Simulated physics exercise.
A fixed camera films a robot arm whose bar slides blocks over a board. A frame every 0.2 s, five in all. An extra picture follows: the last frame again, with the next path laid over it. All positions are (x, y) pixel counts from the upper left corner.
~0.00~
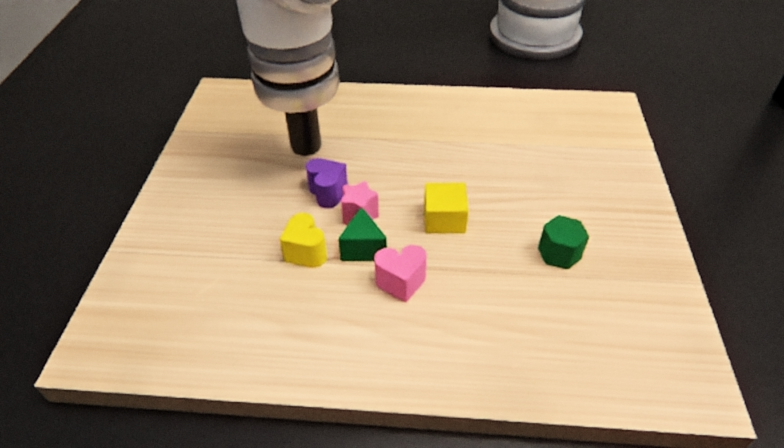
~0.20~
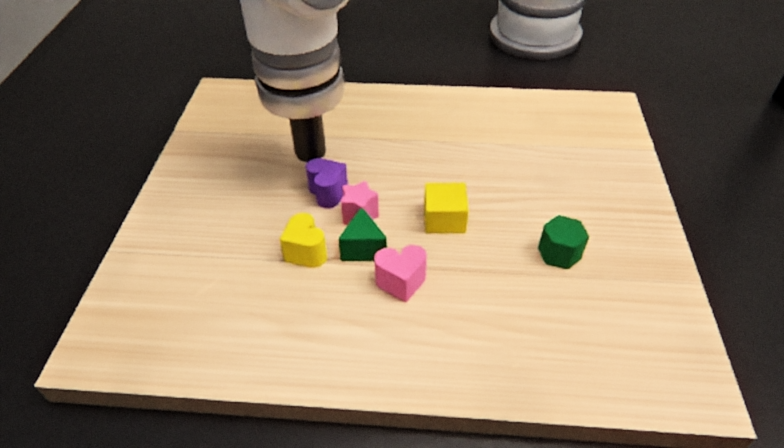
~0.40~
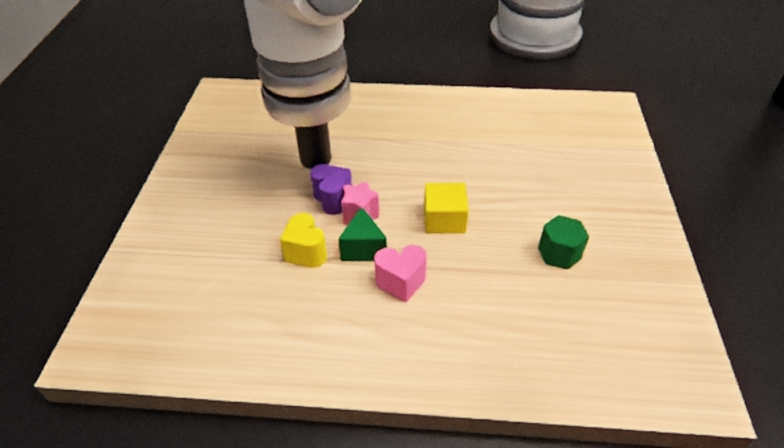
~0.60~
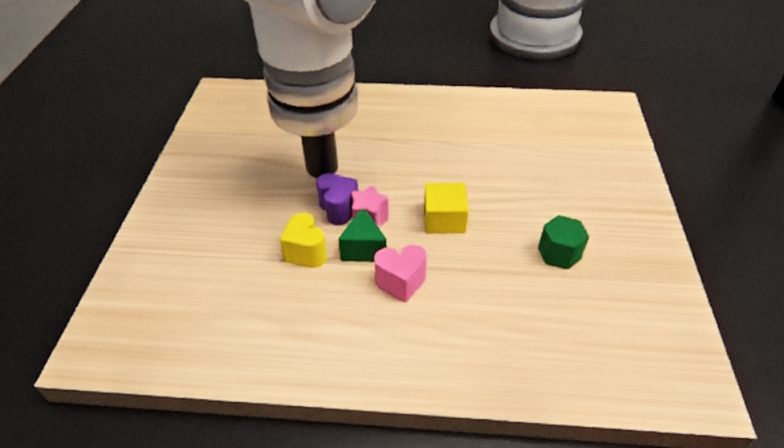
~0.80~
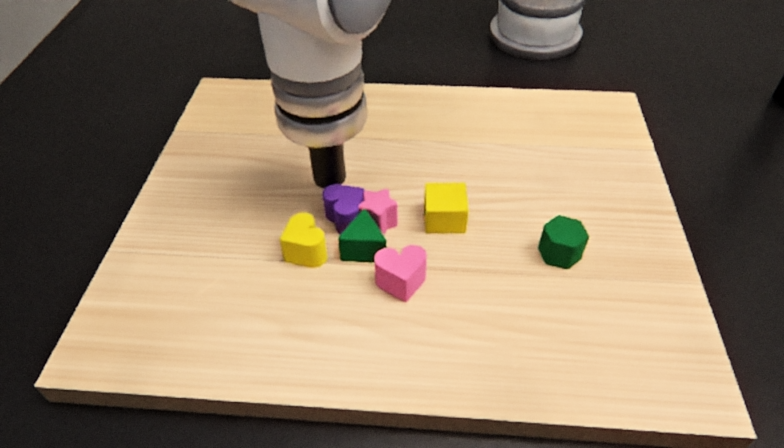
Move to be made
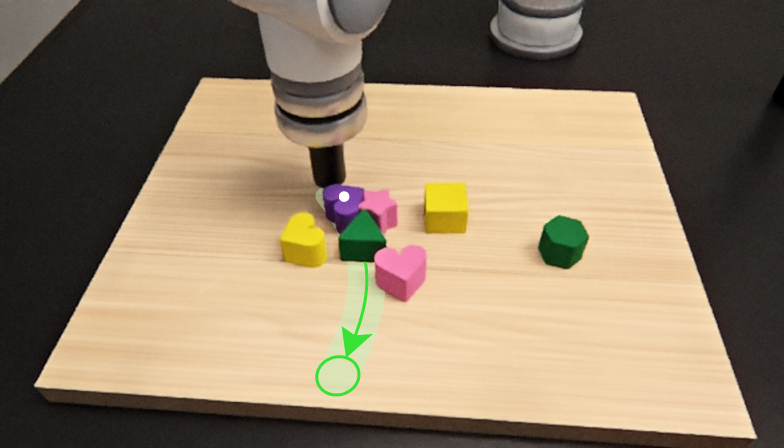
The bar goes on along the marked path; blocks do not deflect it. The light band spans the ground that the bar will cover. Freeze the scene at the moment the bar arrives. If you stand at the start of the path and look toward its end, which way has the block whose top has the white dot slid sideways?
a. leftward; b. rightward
It's a.
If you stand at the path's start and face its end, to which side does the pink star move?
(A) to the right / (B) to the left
Option B.
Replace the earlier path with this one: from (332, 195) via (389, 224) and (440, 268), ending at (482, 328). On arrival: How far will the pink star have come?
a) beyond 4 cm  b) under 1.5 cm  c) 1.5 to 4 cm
My pick is a.
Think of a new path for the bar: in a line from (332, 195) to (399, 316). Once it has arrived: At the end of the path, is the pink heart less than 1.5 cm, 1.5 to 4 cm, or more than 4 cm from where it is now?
My prediction: Over 4 cm.
The line goes from (332, 195) via (360, 242) and (365, 303), ending at (338, 375); the dot is on the purple heart.
The first path, step by step. One third of the way, bar (359, 227); purple heart (389, 235), turned 60° anticlockwise; green triangle (387, 261), turned 60° clockwise; pink star (401, 206), turned 55° anticlockwise; pink heart (414, 279), turned 50° anticlockwise.
Two thirds of the way, bar (363, 289); purple heart (406, 251), turned 95° anticlockwise; green triangle (391, 302), turned 15° clockwise; pink star (401, 206), turned 55° anticlockwise; pink heart (429, 289), turned 70° anticlockwise.
At the end, bar (336, 361); purple heart (406, 251), turned 95° anticlockwise; green triangle (393, 315), turned 20° anticlockwise; pink star (401, 206), turned 55° anticlockwise; pink heart (429, 289), turned 70° anticlockwise; yellow square piece unmoved.
